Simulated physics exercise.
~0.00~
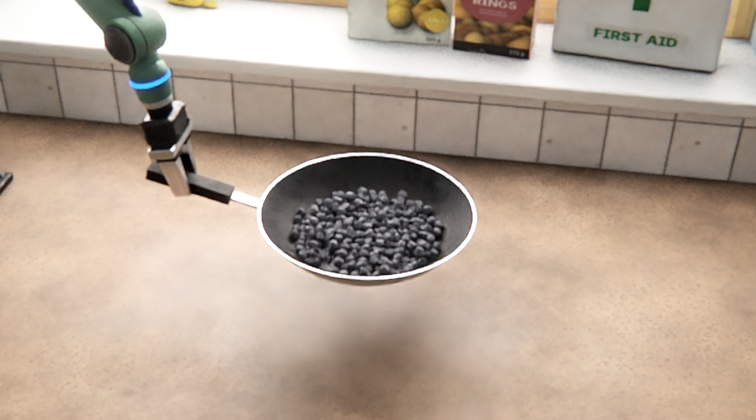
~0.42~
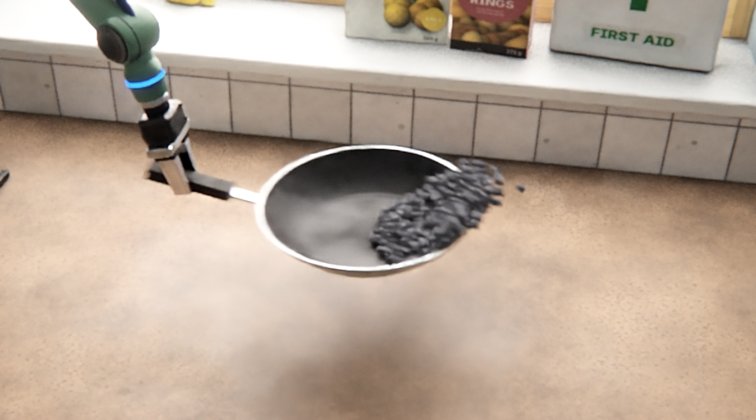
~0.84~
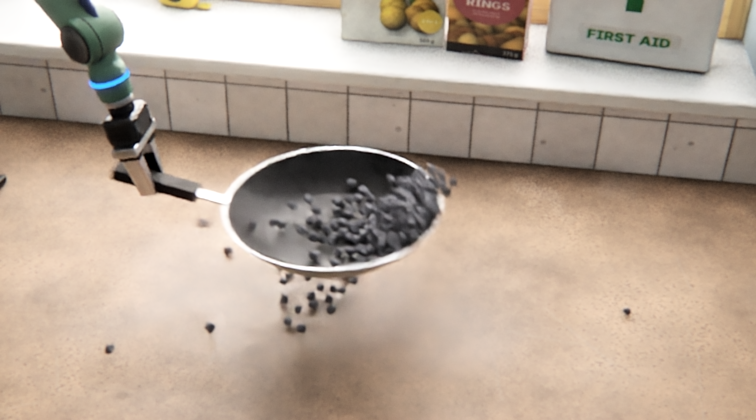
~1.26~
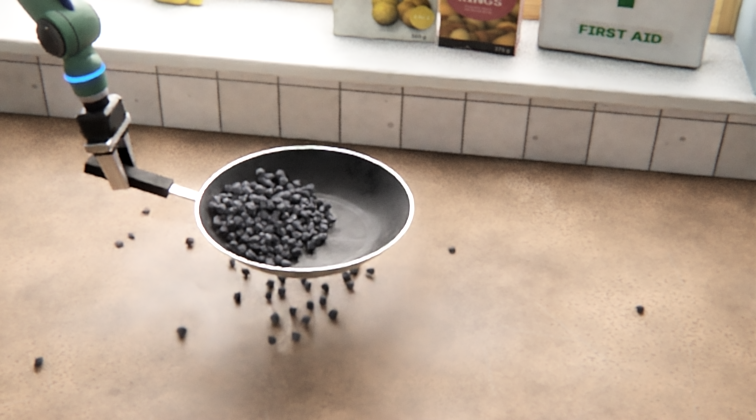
Robot arm jerking a black frying pan of small dark pebbles, the heap surging right then sliding left as some scatter below.
